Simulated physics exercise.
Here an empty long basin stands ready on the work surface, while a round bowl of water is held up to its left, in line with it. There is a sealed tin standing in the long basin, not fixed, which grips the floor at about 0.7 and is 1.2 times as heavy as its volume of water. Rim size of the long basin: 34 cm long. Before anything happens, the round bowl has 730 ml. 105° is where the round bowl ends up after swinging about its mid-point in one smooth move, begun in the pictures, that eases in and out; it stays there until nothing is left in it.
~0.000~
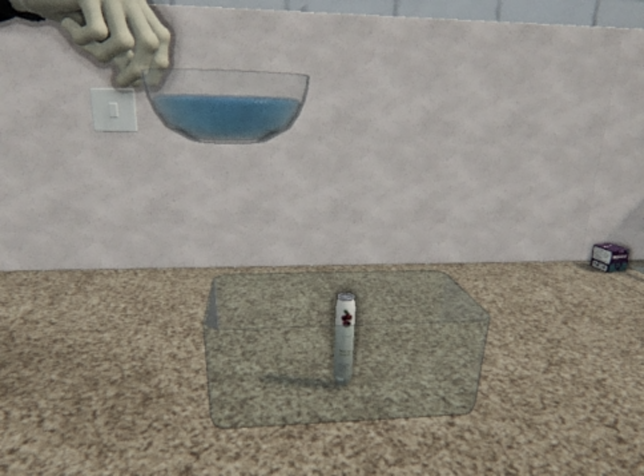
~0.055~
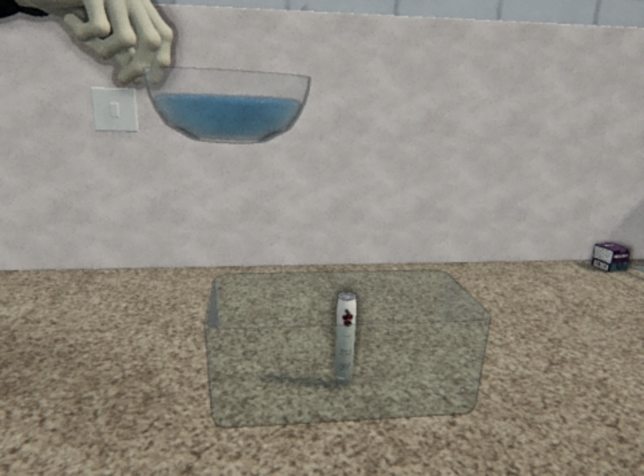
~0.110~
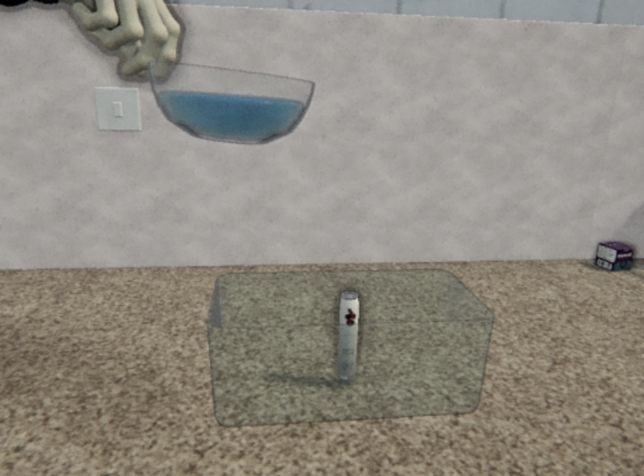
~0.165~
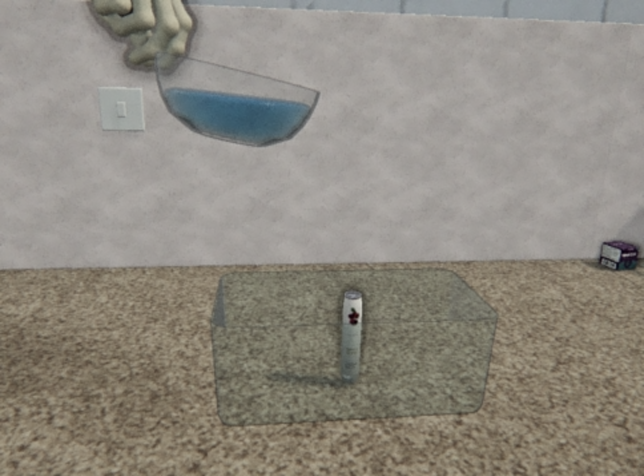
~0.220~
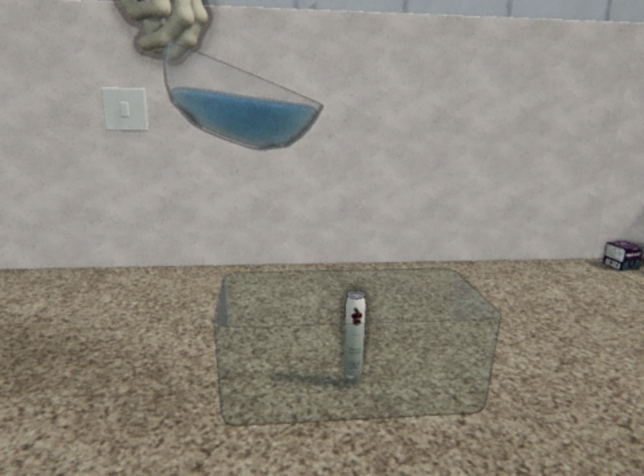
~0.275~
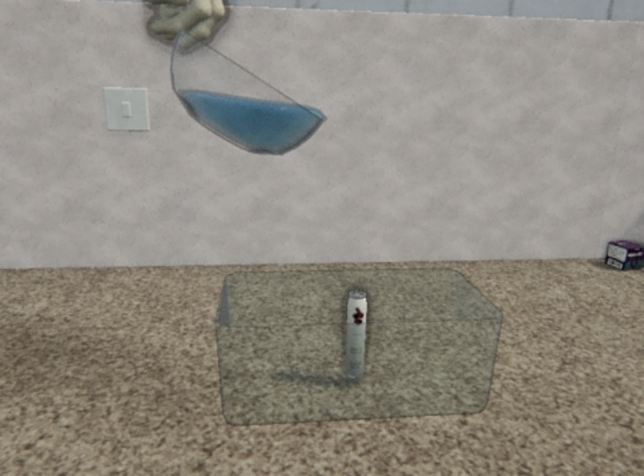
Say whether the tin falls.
My guess is it's going to stay on its base.
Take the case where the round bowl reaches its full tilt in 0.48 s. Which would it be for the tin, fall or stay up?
Result: Tin tipped over.
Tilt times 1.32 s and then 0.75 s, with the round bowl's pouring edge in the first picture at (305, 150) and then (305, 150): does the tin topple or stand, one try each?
Run one: It does not tip. Run two: It tumbles.
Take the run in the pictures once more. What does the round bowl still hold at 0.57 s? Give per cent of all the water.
I'd put it near 14 percent.
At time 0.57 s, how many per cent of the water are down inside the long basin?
About 22%.
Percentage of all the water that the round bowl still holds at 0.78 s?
I'd say some 0 per cent remains.
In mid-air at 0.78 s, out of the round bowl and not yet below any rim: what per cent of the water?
Near 8 per cent, I'd say.
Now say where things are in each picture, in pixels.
In the first picture, it leans 0°; its right rim is at (308, 78); the water meets the walls at (153, 96) and (301, 101); the long basin's rim runs from (209, 301) to (466, 294); the tin's top is at (346, 301).
In the second picture, it leans 1°; its right rim is at (309, 80); the water meets the walls at (154, 95) and (302, 101).
In the third picture, it leans 5°; its right rim is at (314, 85); the water meets the walls at (159, 92) and (305, 103).
In the fourth picture, it leans 12°; its right rim is at (318, 94); the water meets the walls at (164, 89) and (311, 105).
In the fifth picture, it leans 21°; its right rim is at (322, 107); the water meets the walls at (173, 89) and (317, 107).
In the sixth picture, it leans 31°; its right rim is at (321, 122); the water meets the walls at (180, 91) and (317, 111); 2 per cent is over the edge.
After 0.57 s the tilt is 90° and 13 per cent is still to pour; the tin stands where it began.
After 0.78 s the tilt is 105° and 0 per cent is still to pour; the tin stands where it began.
After 1.01 s the tilt is 105° and 0 per cent is still to pour; the tin stands where it began.
After 1.25 s the tilt is 105° and 0 per cent is still to pour; the tin stands where it began.
In the end the tin stands where it began.
